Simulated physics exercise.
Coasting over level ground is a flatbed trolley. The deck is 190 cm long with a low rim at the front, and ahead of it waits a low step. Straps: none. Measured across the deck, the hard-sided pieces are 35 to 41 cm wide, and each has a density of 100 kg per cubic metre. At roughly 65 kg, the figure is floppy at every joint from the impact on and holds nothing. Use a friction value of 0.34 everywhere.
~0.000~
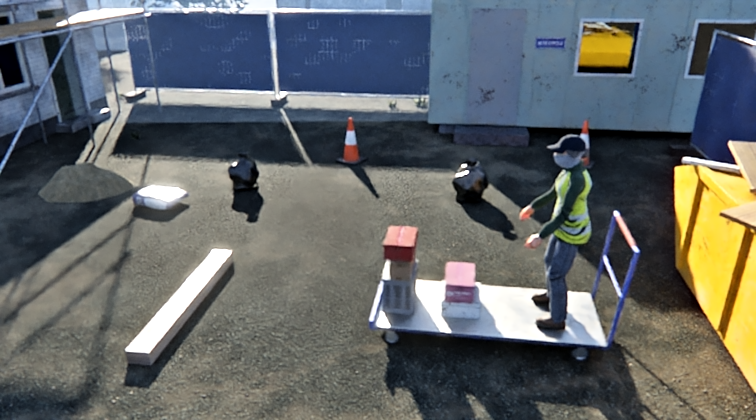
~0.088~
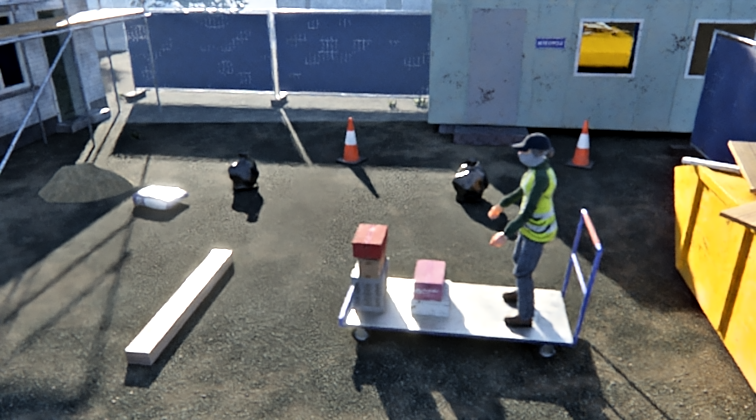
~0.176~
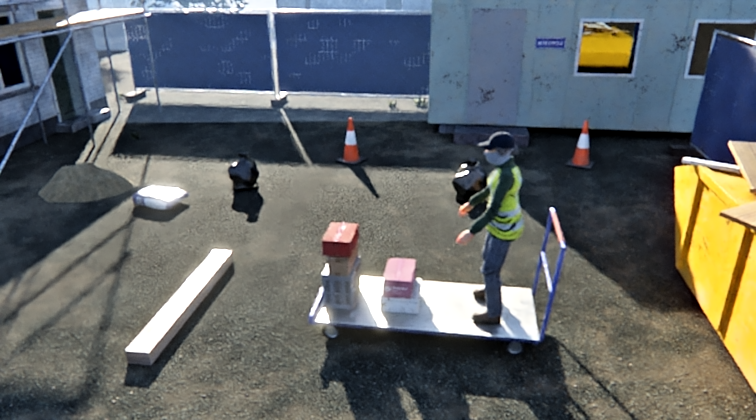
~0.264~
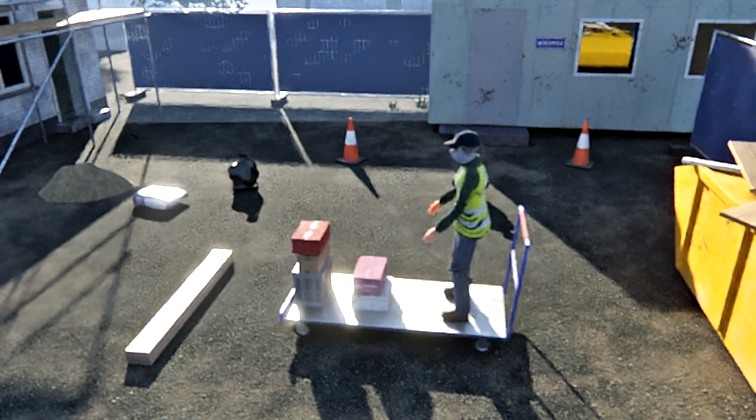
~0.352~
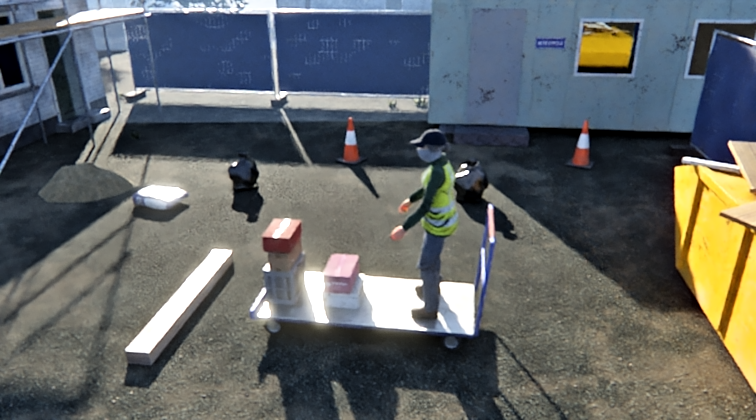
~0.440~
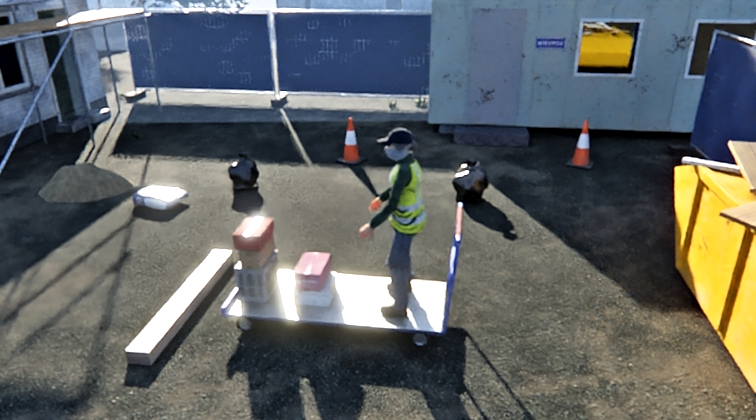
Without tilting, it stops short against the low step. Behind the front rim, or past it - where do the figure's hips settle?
The figure's hips settle past the front rim.
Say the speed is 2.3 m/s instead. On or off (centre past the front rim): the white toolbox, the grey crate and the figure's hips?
Then white would be still aboard, grey still aboard and the hips still aboard.
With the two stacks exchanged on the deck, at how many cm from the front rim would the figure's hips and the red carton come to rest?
The hips would end 70 behind the front rim, and the red one 160 past it.
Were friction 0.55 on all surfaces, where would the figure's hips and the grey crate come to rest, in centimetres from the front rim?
Result: Hips 10 short of the rim; grey item 30 beyond.
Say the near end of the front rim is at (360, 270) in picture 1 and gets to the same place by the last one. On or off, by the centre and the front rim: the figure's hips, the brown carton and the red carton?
Result: Hips safe; brown gone; red gone.
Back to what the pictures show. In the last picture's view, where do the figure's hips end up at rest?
Roughly at (160, 294).
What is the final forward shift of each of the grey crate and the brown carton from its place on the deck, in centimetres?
Grey 190 cm forward, brown 215 cm forward.
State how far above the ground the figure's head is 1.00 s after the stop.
About 30 cm above the ground.
The wheels strike at 0.61 s.
After 1.16 s the figure's hips are 16 cm behind the rim, near (199, 261) in the last picture's view.
After 1.61 s the figure's hips are 22 cm past the rim, near (163, 275) in the last picture's view.
At rest, 4.1 s, past the rim, pink parcel, red carton, grey crate, brown carton and the figure's hips; behind it, white toolbox.
